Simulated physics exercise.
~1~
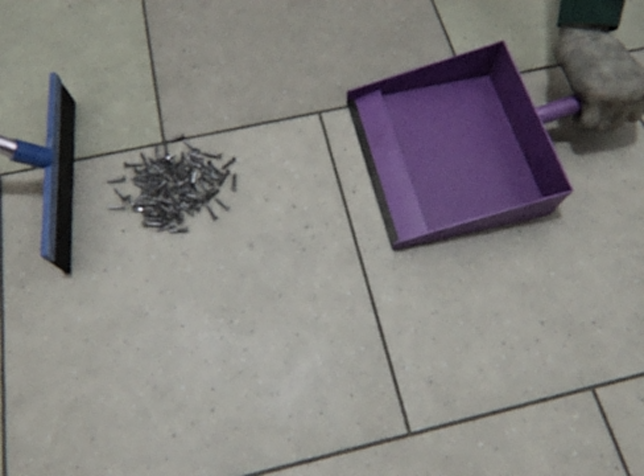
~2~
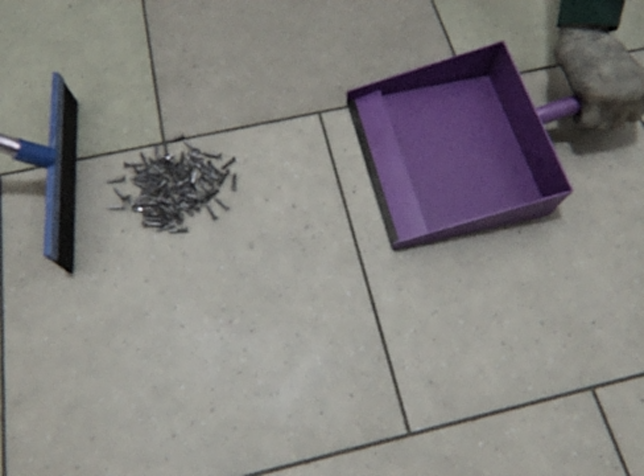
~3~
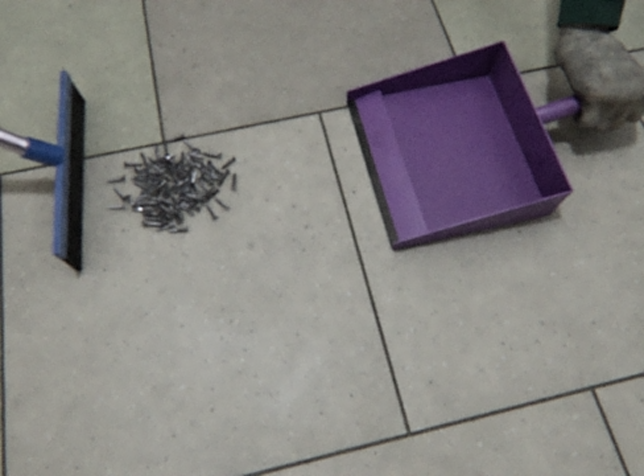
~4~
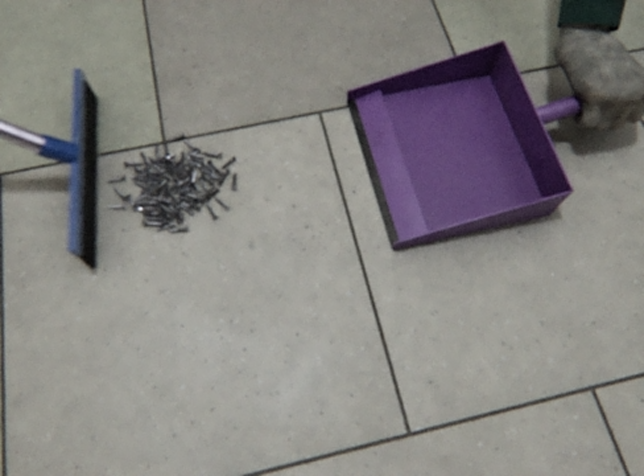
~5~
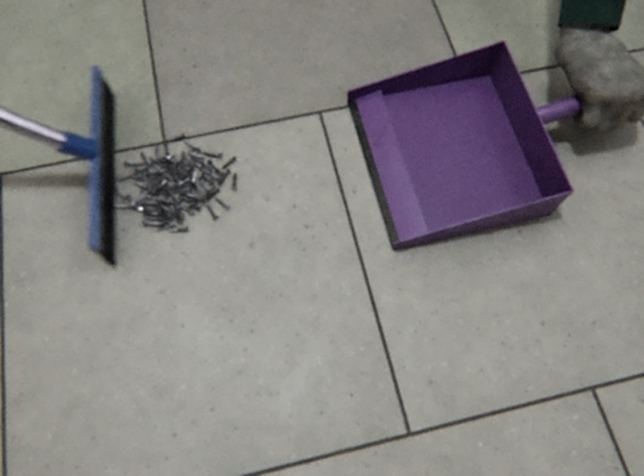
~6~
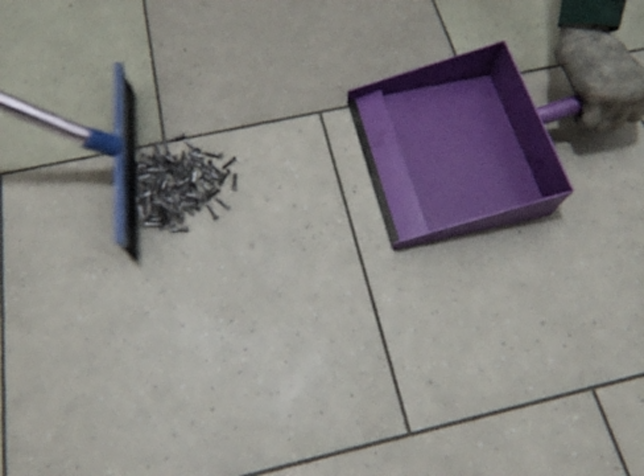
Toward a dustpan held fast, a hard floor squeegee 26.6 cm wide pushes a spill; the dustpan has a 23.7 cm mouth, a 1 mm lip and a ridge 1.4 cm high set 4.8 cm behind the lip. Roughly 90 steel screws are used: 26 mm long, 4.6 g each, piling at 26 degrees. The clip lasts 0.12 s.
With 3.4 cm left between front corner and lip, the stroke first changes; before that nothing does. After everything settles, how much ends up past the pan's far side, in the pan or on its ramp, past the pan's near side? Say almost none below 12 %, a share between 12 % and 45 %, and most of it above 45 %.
My prediction: Far side: A meagre share, pan: The principal share, near side: A meagre share.
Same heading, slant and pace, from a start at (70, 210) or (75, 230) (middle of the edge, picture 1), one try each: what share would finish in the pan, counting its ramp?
Around 75 percent, then around 70 percent.
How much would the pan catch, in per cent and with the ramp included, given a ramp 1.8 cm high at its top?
I'd expect close to 60 per cent.
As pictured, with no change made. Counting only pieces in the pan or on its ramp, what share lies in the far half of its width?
60 per cent.
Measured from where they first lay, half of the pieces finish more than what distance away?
Near 32 cm.
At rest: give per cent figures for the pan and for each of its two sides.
Far side 5 %, pan 65 %, near side 5 %.
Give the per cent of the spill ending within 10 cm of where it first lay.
Around 0 in a hundred.
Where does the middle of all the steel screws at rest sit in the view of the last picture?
Centre at rest: Approx. (387, 158) px.
Then, 0.12 s after the last picture, middle of the blade 16 cm from the lip; 0 % over the lip, far side 0 %, near side 0 %.
Then, 0.20 s after the last picture, middle of the blade 7 cm from the lip; 0 % over the lip, far side 0 %, near side 0 %.
Then, 0.41 s after the last picture, middle of the blade 5 cm from the lip; 90 % over the lip, far side 5 %, near side 0 %.
In the end, far side 5 %, pan 65 %, near side 5 %, in front of the lip or behind the blade 25 %.
